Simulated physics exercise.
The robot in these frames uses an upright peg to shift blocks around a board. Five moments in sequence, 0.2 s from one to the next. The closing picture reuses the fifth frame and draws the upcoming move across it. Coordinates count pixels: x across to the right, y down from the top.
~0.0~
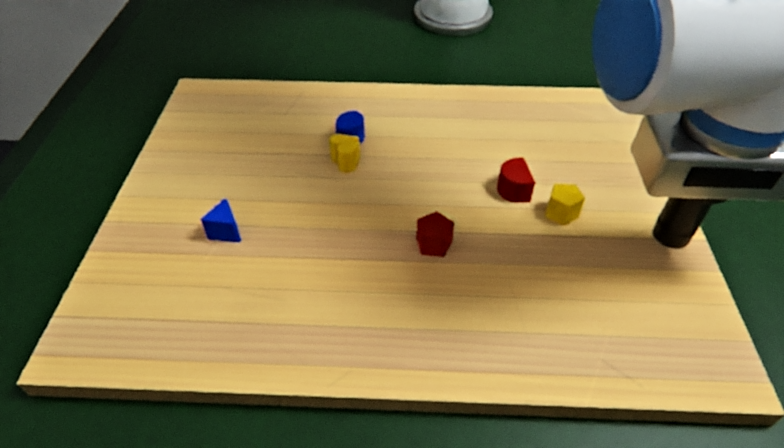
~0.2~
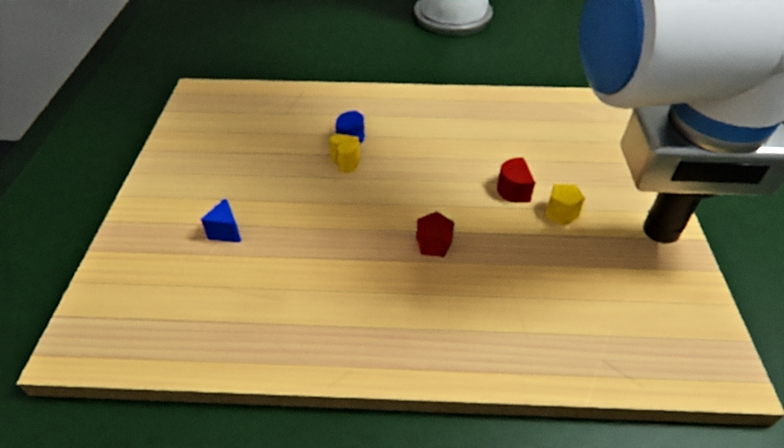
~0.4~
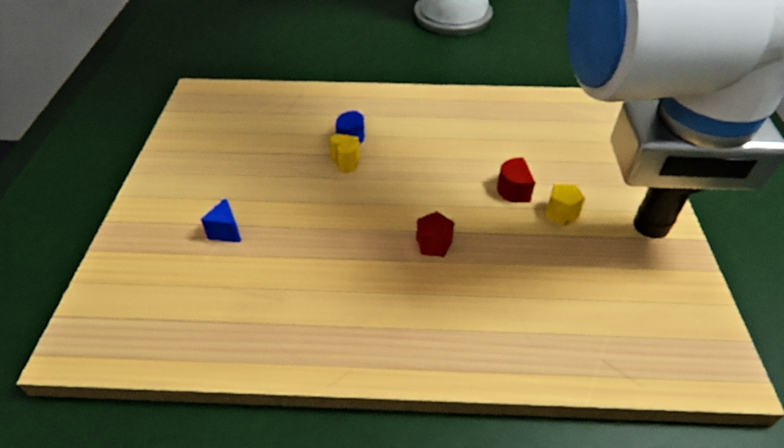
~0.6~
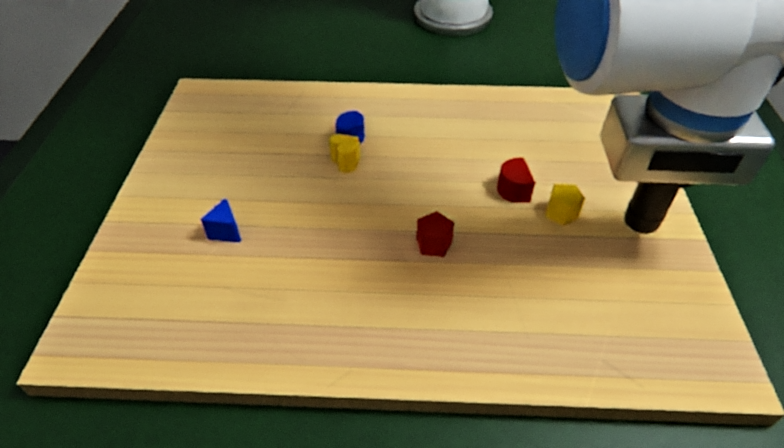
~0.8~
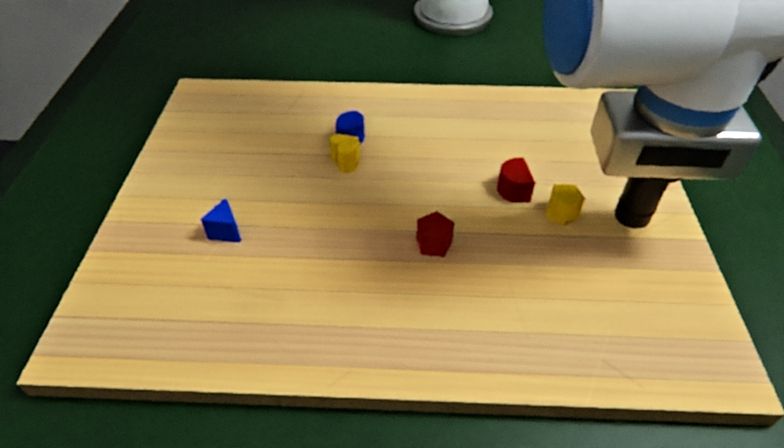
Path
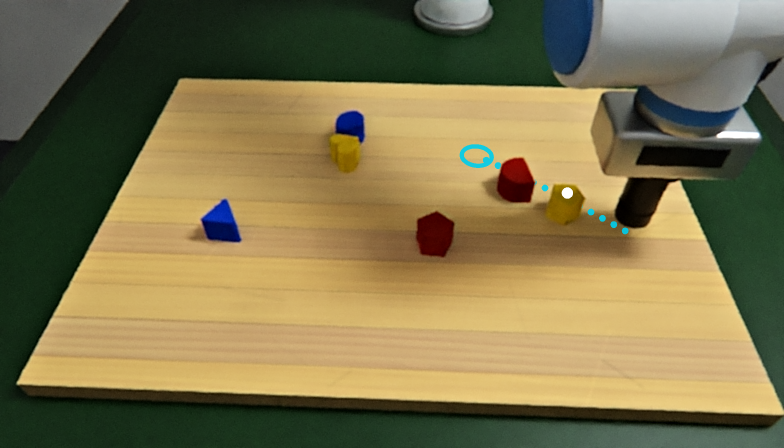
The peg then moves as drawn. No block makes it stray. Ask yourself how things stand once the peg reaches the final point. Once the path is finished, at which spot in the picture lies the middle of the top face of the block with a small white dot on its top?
It should be at (547, 190) by then.
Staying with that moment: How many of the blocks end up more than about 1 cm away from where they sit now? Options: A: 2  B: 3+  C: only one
I'll go with A - 2.
Drawn move, from (625, 231) over (548, 189) to (477, 156); the dot is on the yellow pentagonal block.
One third of the way, peg (577, 189); yellow pentagonal block (553, 191), turned 20° anticlockwise.
Two thirds of the way, peg (526, 164); red half-round block (506, 168), turned 30° anticlockwise; yellow pentagonal block (547, 190), turned 35° anticlockwise.
At the end, peg (479, 142); red half-round block (502, 168), turned 45° anticlockwise; yellow pentagonal block (547, 190), turned 35° anticlockwise.
